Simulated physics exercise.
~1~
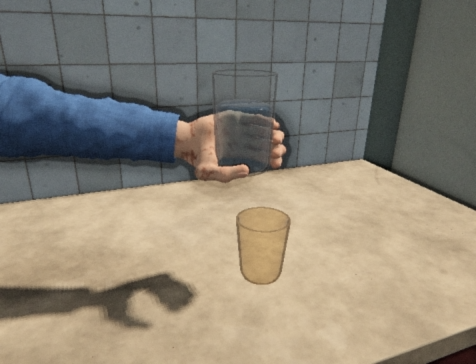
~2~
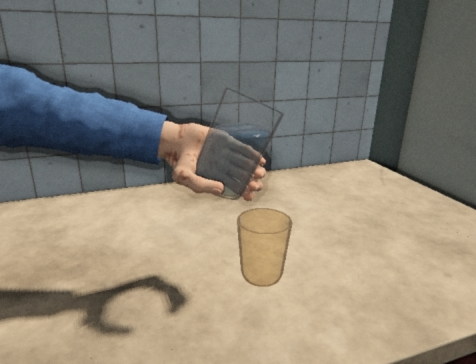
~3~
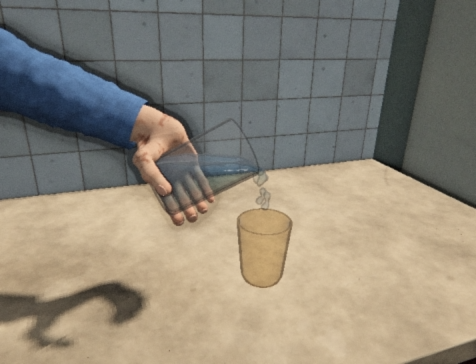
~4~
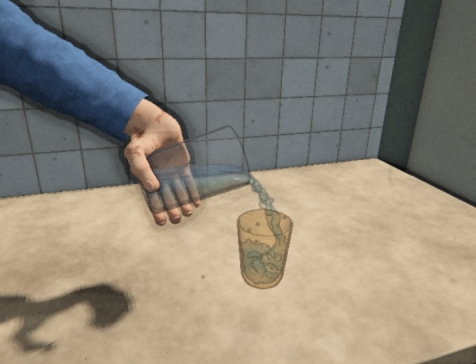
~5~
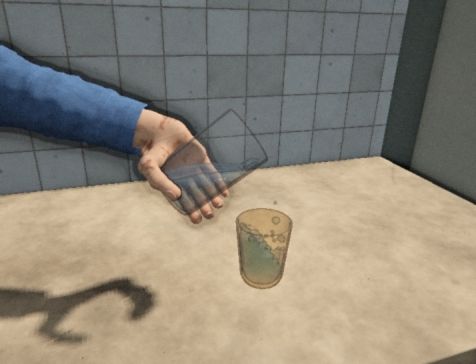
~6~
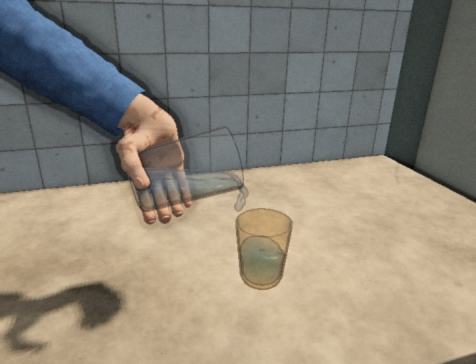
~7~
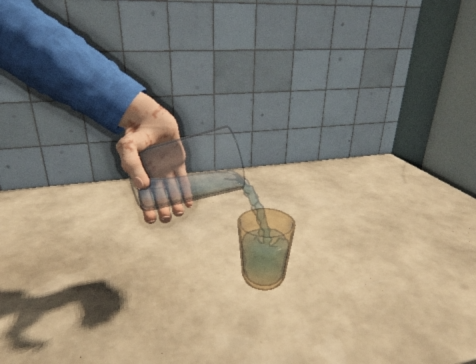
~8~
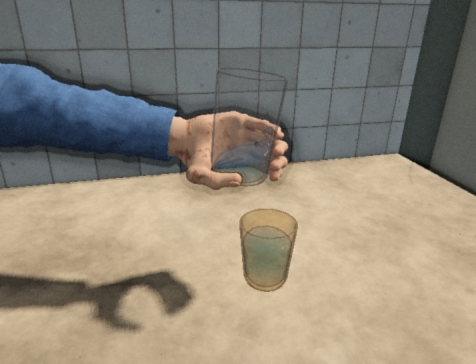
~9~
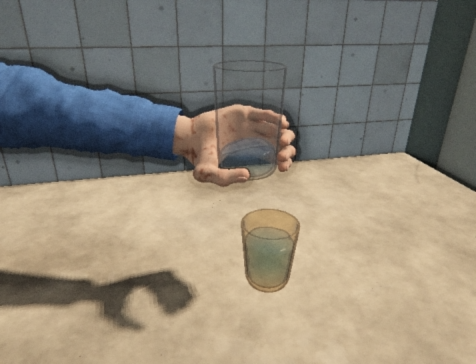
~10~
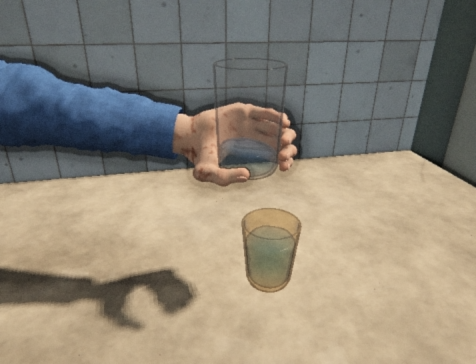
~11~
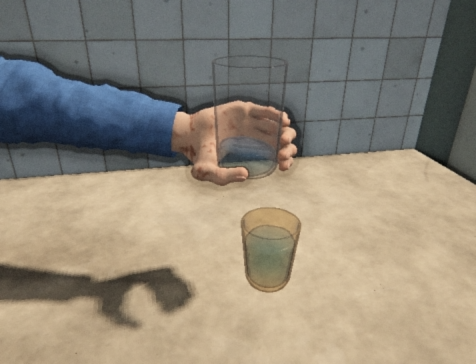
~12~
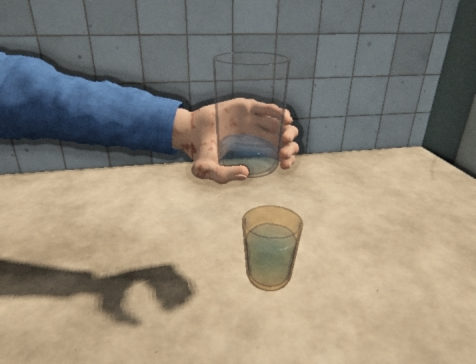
At the start, a hand in a blue sleeve holds a clear tumbler of water above and behind an empty amber-tinted drinking glass on a beige worktop, before a grey-blue tiled wall. The hand tips the tumbler to the right until water streams into the glass. It then eases the tumbler partly back, and the stream stops while the water in the glass settles. Next it tips the tumbler steeply again and pours more. Finally the hand levels the tumbler and holds it still, with a little water left inside and the drinking glass over half full.
